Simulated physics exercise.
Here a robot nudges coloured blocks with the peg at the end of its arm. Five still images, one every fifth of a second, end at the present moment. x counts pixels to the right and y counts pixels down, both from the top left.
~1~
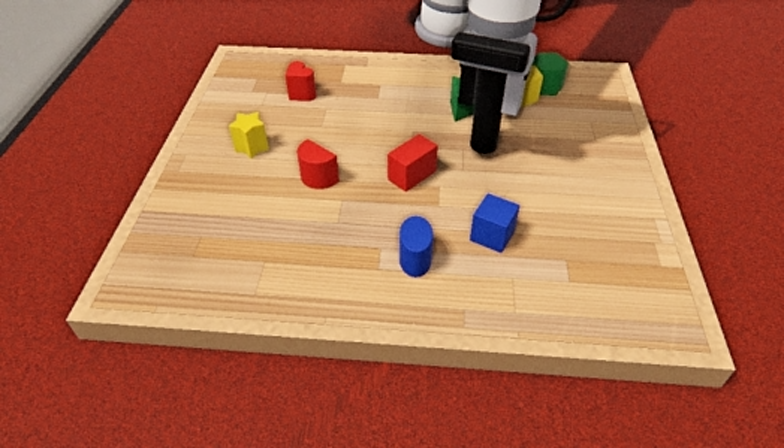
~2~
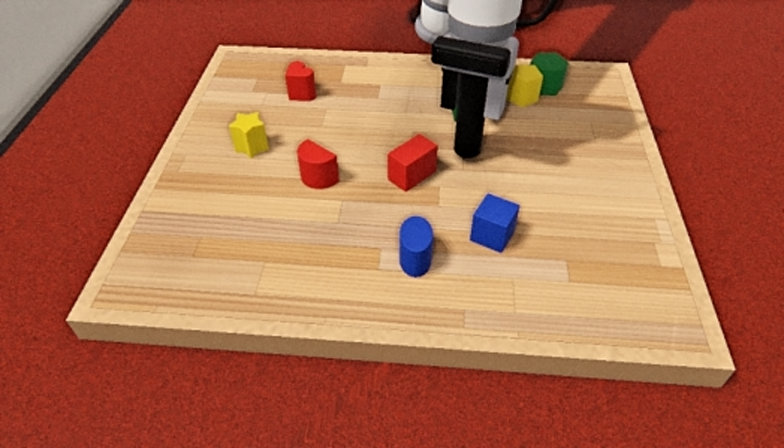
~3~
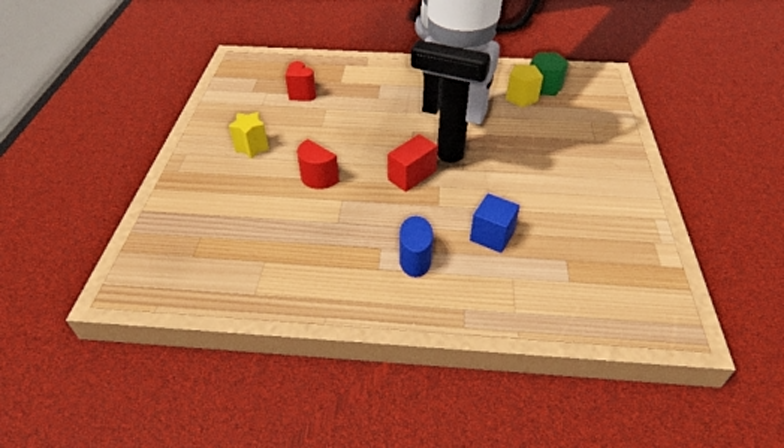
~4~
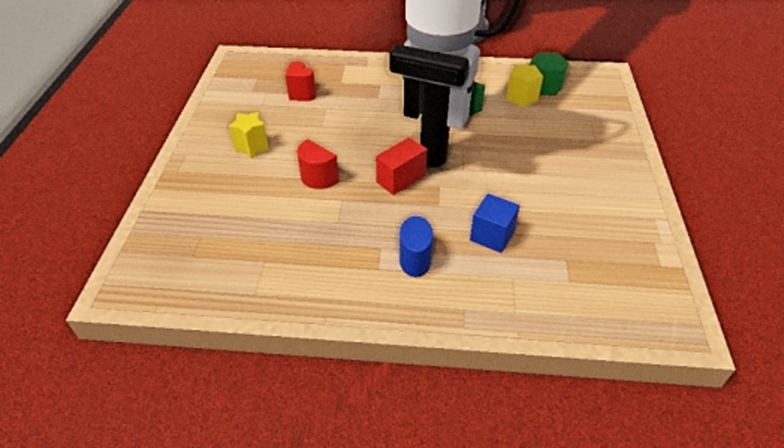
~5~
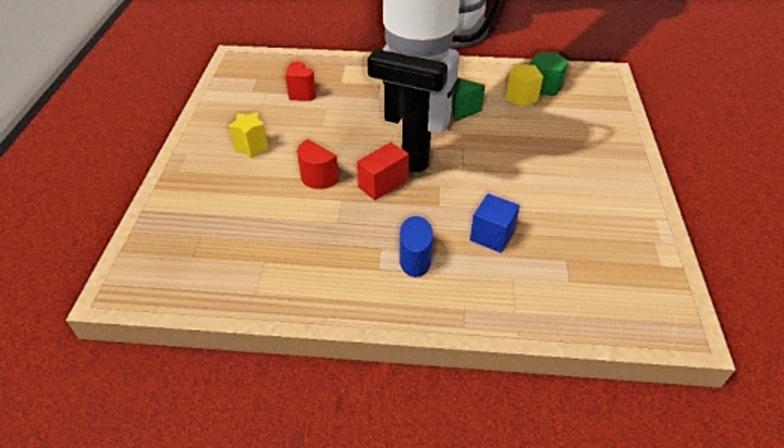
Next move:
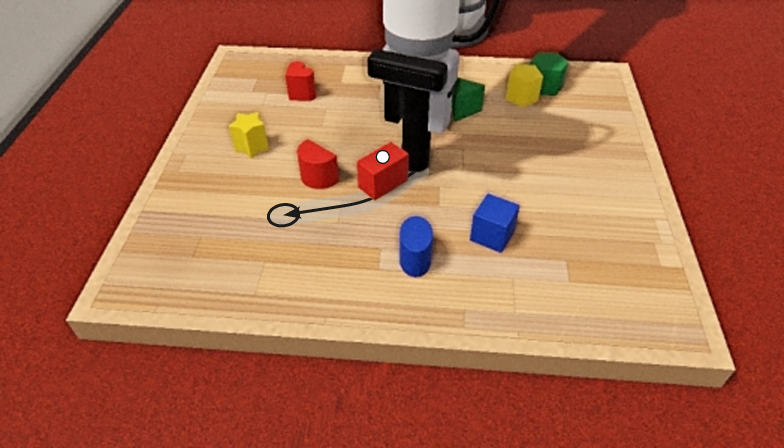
On a wooden board over a red surface, a robot arm's black peg moves left among coloured blocks, then pushes the red oblong block a short way left toward the red D-shaped block while the blue blocks stay still.
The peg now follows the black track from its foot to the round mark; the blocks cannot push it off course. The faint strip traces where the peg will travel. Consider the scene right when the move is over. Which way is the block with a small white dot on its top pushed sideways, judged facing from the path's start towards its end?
It moves right.
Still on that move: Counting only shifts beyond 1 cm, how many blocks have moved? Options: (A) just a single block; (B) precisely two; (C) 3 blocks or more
I'll go with A - just a single block.
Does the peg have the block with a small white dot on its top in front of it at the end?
I'd say yes.
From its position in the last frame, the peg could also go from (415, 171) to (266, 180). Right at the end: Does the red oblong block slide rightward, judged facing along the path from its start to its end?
I'd say no.
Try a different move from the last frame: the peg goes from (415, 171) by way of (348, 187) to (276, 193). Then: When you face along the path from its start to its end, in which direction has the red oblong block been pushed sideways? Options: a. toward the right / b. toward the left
b
Drawn move, from (415, 171) over (381, 194) and (334, 207) to (284, 215); the dot is on the red oblong block.
The first path, step by step. One third of the way, peg at (380, 186); red oblong block at (341, 171), turned 35° clockwise.
Two thirds of the way, peg at (333, 199); red oblong block at (292, 177), turned 60° clockwise.
At the end, peg at (282, 207); red D-shaped block still; red oblong block at (245, 175), turned 85° clockwise.
